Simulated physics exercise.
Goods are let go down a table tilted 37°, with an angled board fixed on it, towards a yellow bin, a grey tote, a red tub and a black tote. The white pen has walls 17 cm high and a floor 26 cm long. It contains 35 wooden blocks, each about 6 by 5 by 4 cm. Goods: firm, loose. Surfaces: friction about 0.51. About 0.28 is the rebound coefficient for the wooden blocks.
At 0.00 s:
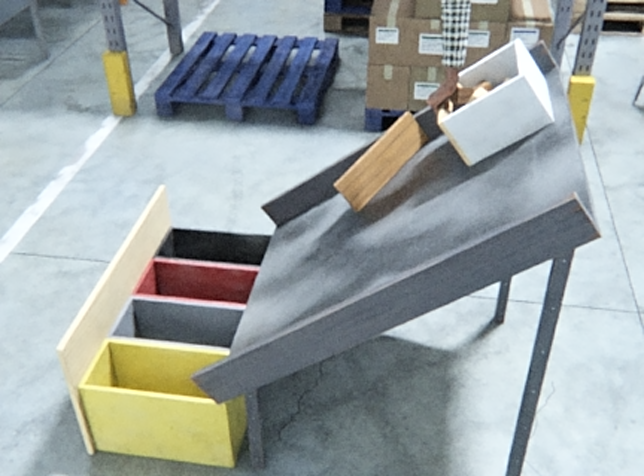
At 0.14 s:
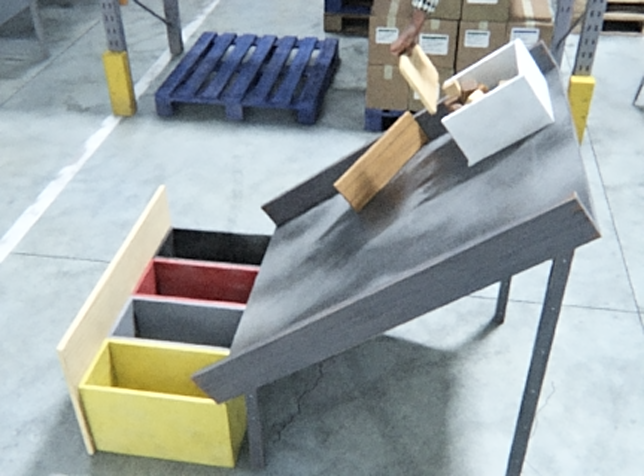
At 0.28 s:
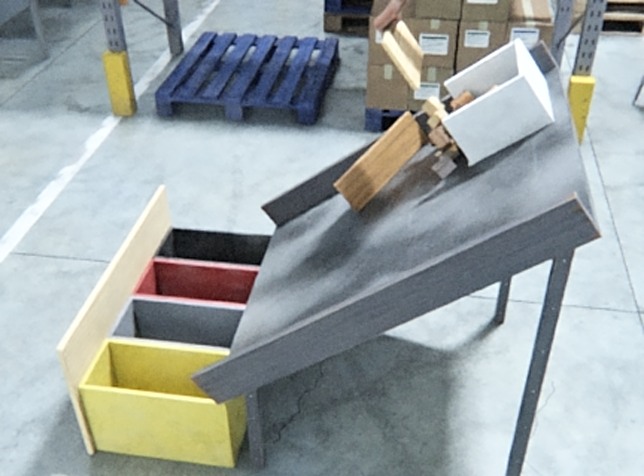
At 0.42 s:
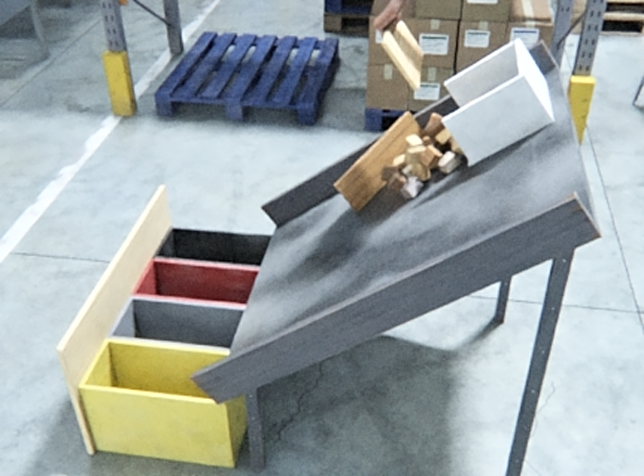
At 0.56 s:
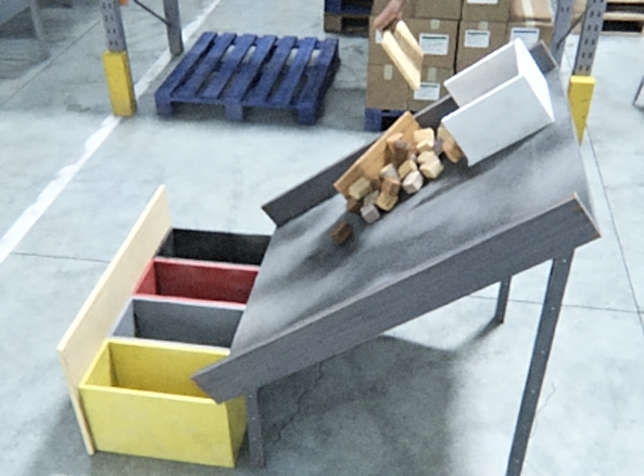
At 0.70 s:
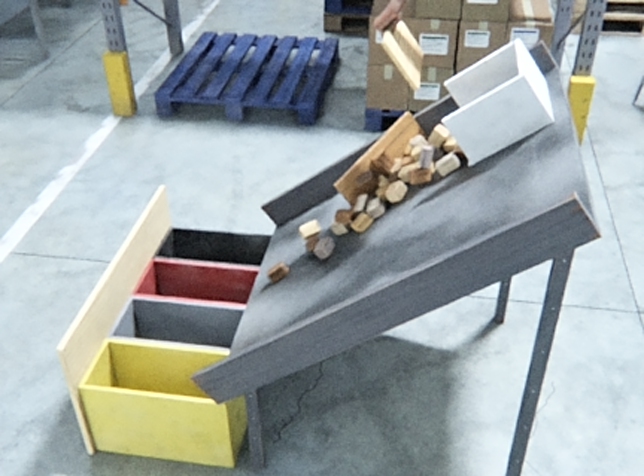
Wooden blocks slide down and leftward over a sloping dark grey table in a warehouse, watched from above by a still camera. A white pen sits at the upper right beside a slanted brown board, with yellow, grey, red and black bins at the lower left and a blue pallet and cartons behind. A hand lifts a wooden panel from the pen, and the blocks pour out and spread downslope.
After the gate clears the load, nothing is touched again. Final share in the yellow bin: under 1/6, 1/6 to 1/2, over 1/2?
Expected outcome: Beneath one sixth.
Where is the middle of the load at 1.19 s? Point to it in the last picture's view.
Near (343, 209) in pixels.
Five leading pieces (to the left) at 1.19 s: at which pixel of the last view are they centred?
At about (169, 362).
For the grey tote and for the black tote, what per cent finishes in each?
I'd put it at about 25 percent, then about 0 percent.
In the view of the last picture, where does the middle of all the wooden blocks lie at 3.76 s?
Somewhere about (193, 338) in pixels.
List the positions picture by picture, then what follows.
In the first picture (places track the rim corner closest to us here), white pen (520, 76); yellow bin (222, 403); all still inside.
In the second picture, white pen (520, 76).
In the third picture, white pen (520, 76); 11 out, the lowest block at (444, 167).
In the fourth picture, white pen (520, 76); 20 out, the lowest block at (392, 174).
In the fifth picture, white pen (520, 76); 27 out, the lowest block at (341, 232).
In the sixth picture, white pen (520, 76); yellow bin (222, 403); 32 out, the lowest block at (278, 272).
After 1.19 s, 5 in the grey tote, 4 in the red tub, 24 on the slope and 2 in the air.
After 1.80 s, 8 in the grey tote, 10 in the red tub and 17 on the slope.
After 2.66 s, 9 in the grey tote, 19 in the red tub and 7 on the slope.
Final count (at 3.76 s), 9 in the grey tote, 20 in the red tub and 6 on the slope. Asked share, 0 of 35, 0 per cent.
